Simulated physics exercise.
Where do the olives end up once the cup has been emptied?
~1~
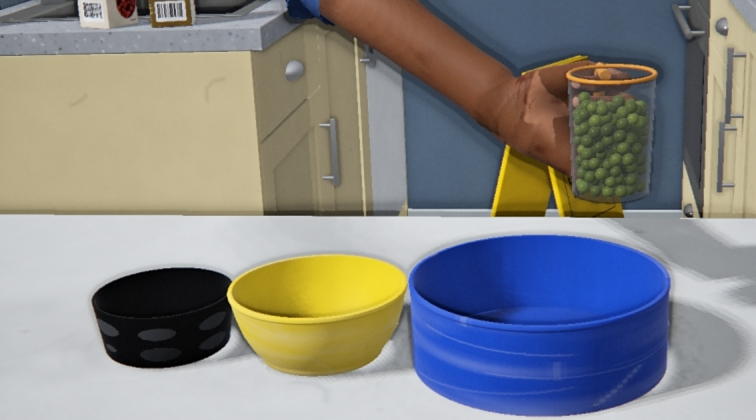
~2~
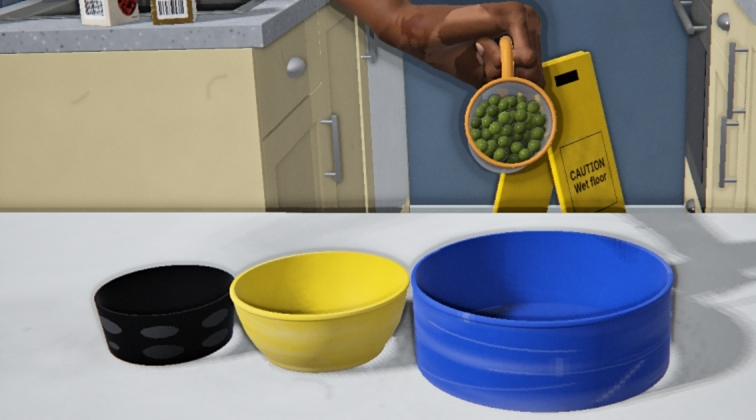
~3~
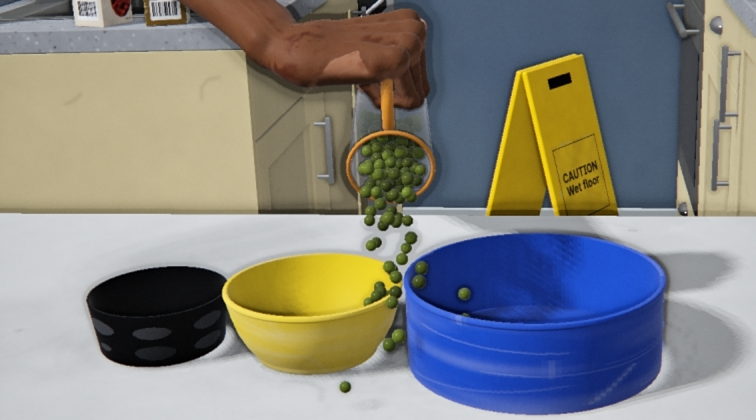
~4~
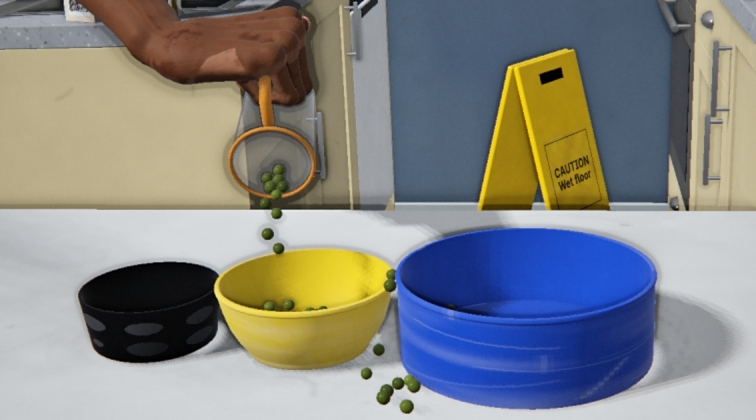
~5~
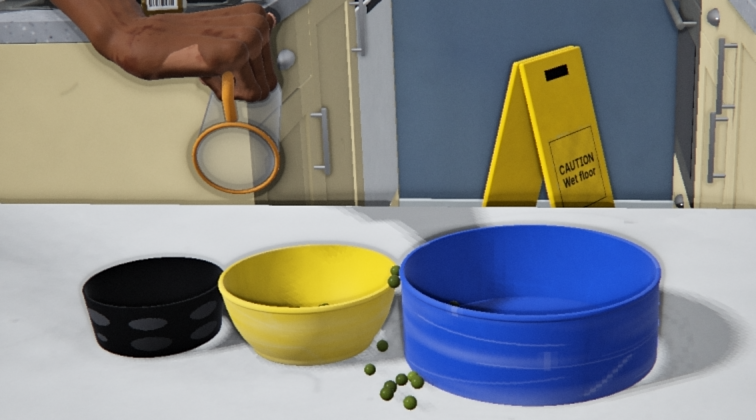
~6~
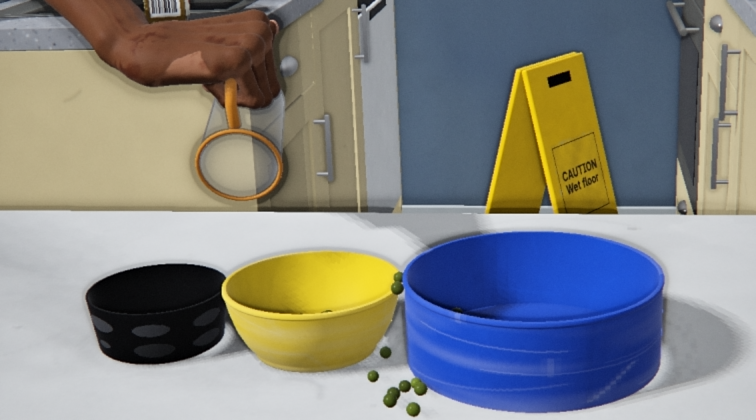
Most of them land in the yellow bowl and a good share in the blue pot. Only a few lie outside on the table, and the black dish gets none.
